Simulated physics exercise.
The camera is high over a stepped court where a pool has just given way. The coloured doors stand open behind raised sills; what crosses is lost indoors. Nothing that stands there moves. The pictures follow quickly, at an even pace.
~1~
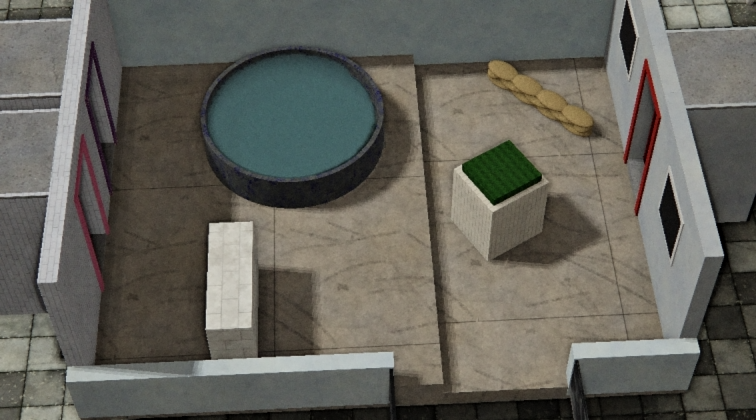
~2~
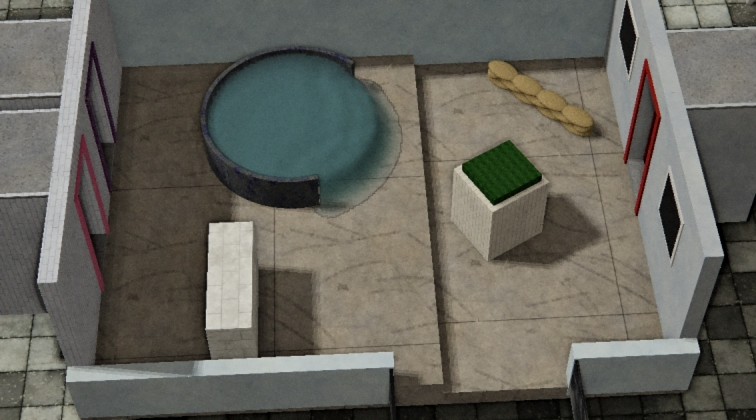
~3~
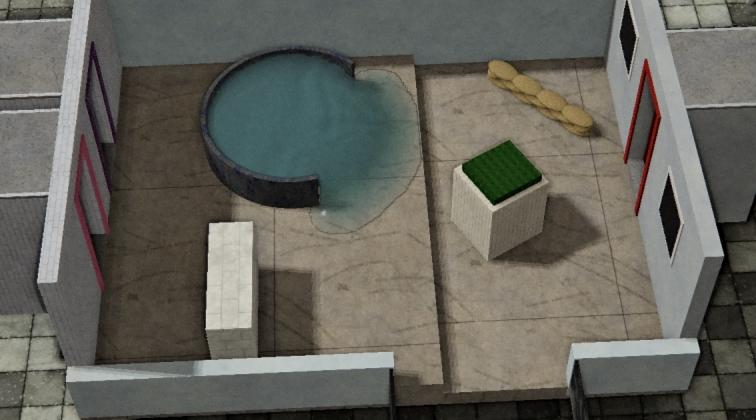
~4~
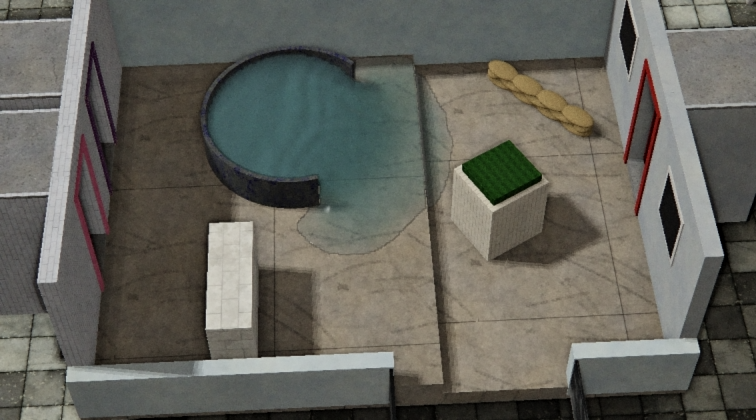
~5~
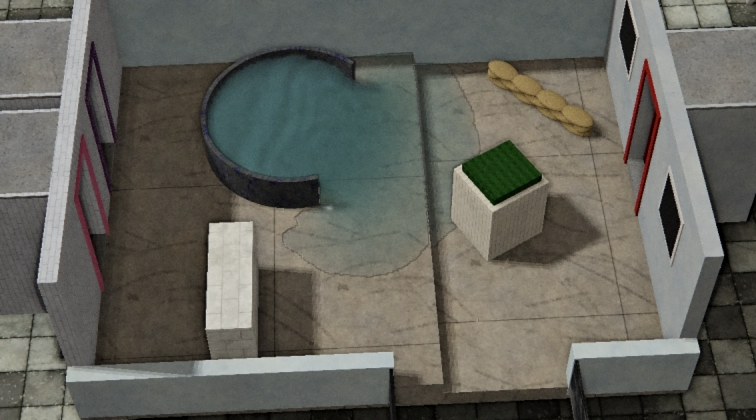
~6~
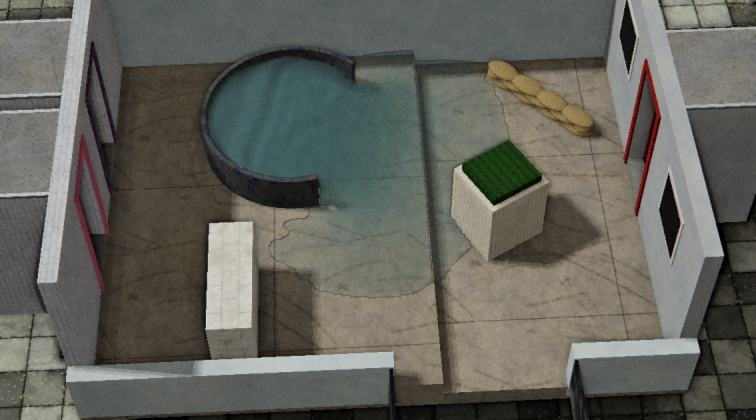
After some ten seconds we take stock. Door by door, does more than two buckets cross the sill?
The red door lets in a lot; the pink door admits no more than that; the purple door admits no more than that.
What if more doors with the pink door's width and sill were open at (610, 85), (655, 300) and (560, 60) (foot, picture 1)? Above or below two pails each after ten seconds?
In turn: Passes that mark, passes that mark, passes that mark.
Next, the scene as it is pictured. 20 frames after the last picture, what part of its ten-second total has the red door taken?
Roughly 70 per cent.
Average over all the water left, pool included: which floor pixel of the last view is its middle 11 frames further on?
Roughly at (406, 155).
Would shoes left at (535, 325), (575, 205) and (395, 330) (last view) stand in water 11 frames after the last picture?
In that order: Flooded, covered, awash.
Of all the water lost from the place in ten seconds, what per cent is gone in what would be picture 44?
I make it 60 per cent.
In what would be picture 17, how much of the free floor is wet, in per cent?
I make it 50 per cent.
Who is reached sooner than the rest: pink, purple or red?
The red door.
A moment on, water covers 40 % of the floor; the red door not reached, the pink door not reached, the purple door not reached.
Next, water covers 50 % of the floor; the red door under two buckets in, the pink door not reached, the purple door not reached.
Then, water covers 60 % of the floor; the red door far over two buckets in, the pink door not reached, the purple door not reached.
Later, water covers 60 % of the floor; the red door far over two buckets in, the pink door not reached, the purple door not reached.
In the end, water covers 55 % of the floor; the red door far over two buckets in, the pink door not reached, the purple door not reached.
